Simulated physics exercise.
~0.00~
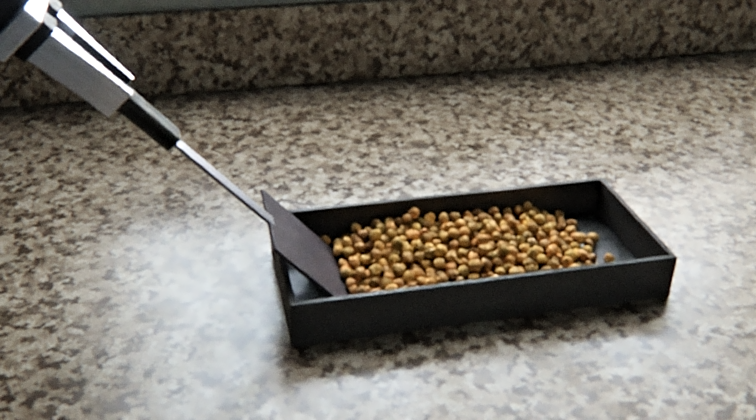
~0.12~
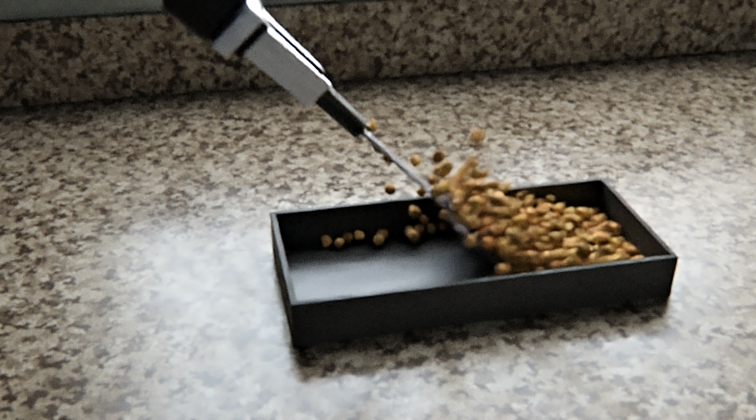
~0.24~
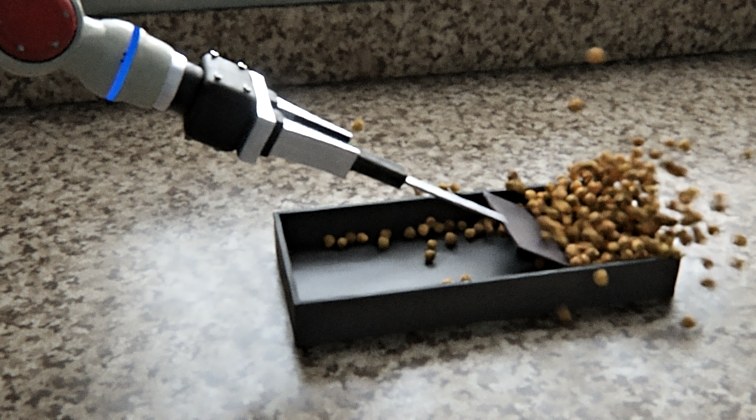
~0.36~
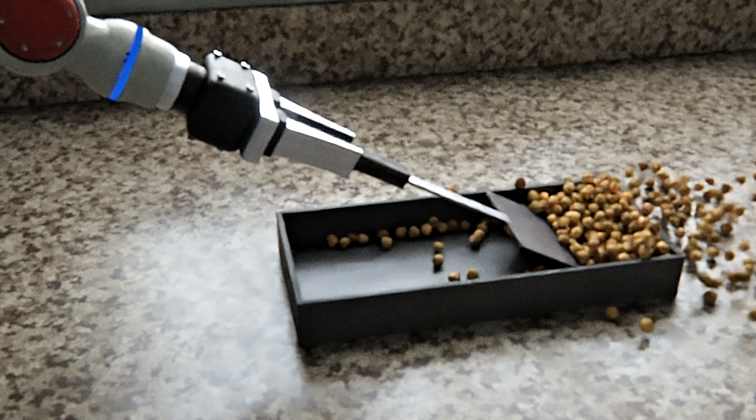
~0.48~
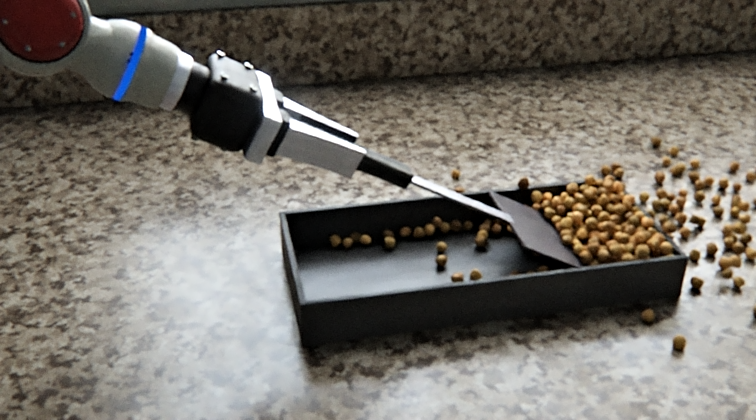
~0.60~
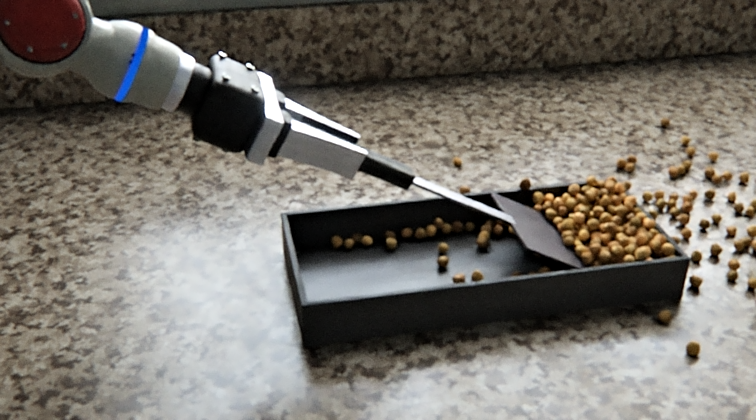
Robot arm sweeping a spatula rightward through a black tray of dried chickpeas, heaping them at the end and scattering many onto the countertop.
